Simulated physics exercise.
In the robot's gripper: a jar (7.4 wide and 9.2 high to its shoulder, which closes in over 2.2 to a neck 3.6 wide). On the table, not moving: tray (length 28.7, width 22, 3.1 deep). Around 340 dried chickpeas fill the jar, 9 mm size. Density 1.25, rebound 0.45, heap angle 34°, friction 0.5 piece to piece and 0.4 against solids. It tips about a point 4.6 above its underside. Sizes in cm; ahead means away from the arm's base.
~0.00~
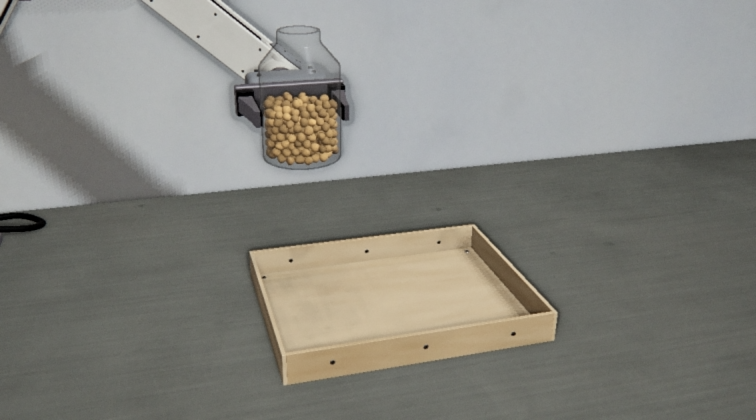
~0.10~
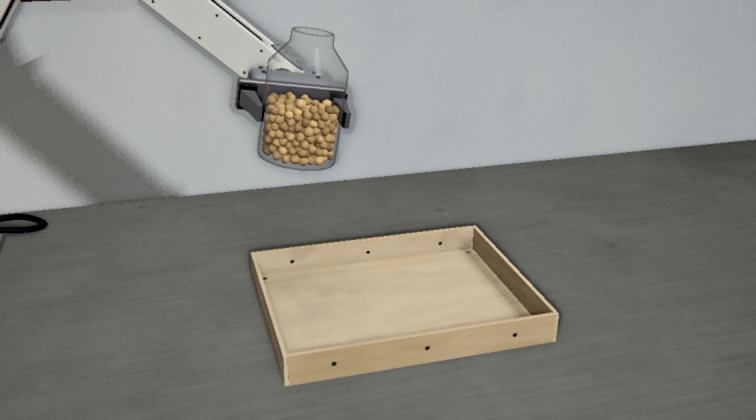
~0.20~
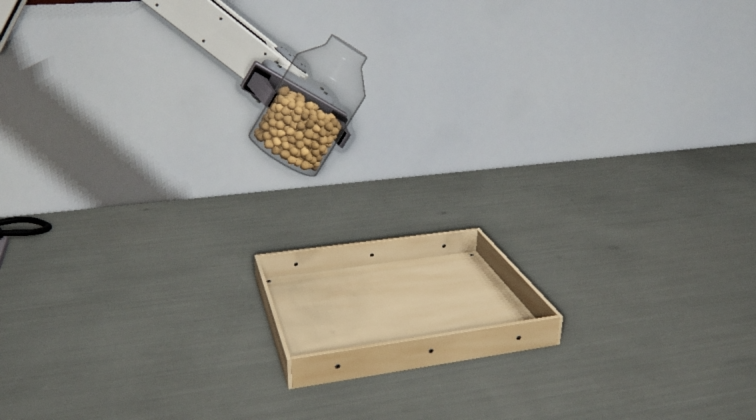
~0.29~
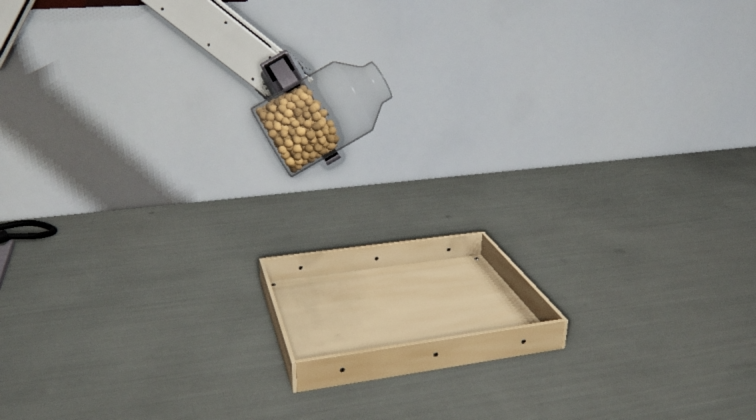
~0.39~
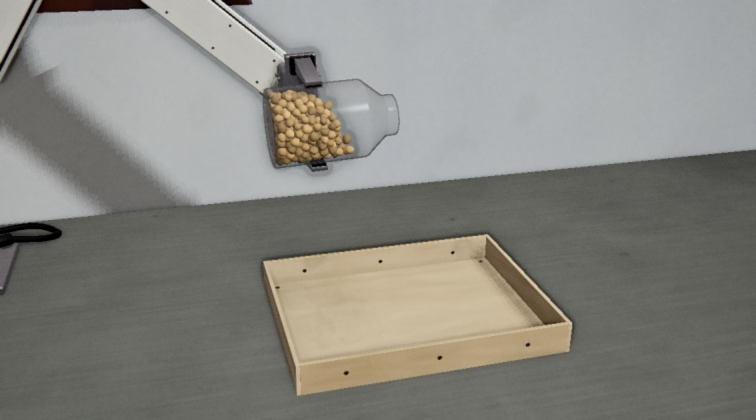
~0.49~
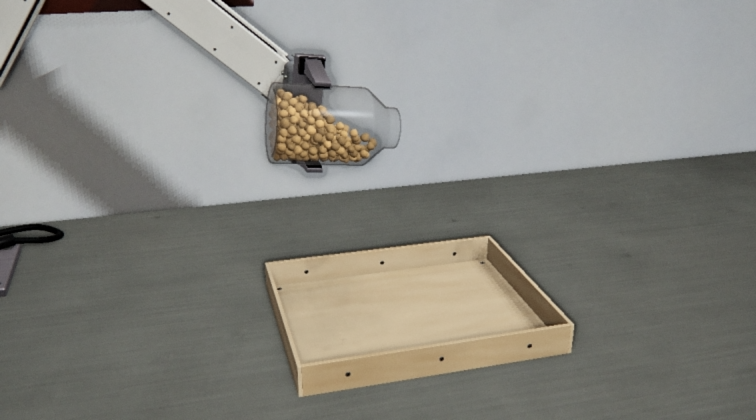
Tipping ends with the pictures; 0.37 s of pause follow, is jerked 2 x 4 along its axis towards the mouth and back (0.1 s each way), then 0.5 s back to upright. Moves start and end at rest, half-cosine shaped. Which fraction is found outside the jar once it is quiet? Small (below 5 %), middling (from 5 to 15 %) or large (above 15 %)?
Answer: Middling; from 5 to 15 % of the dried chickpeas finish outside the jar.
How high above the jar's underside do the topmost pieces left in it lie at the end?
Some 6.5 cm.
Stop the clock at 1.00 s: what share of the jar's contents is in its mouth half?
About 75 per cent.
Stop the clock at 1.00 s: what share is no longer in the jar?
Near 0 per cent so far.
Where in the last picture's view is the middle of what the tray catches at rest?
Near (461, 307).
After 1.00 s, tipped 97°, highest piece 25 above the table; 336 in the jar.
After 1.51 s, tipped 50°, highest piece 28 above the table; 308 in the jar, 27 in the tray, 1 on the table or floor.
After 1.96 s, upright, highest piece 26 above the table; 308 in the jar, 27 in the tray, 1 on the table or floor.
After 2.66 s, upright, highest piece 26 above the table; 308 in the jar, 27 in the tray, 1 on the table or floor.
At rest, 308 in the jar, 27 in the tray, 1 on the table or floor. That is 8 % outside the jar.
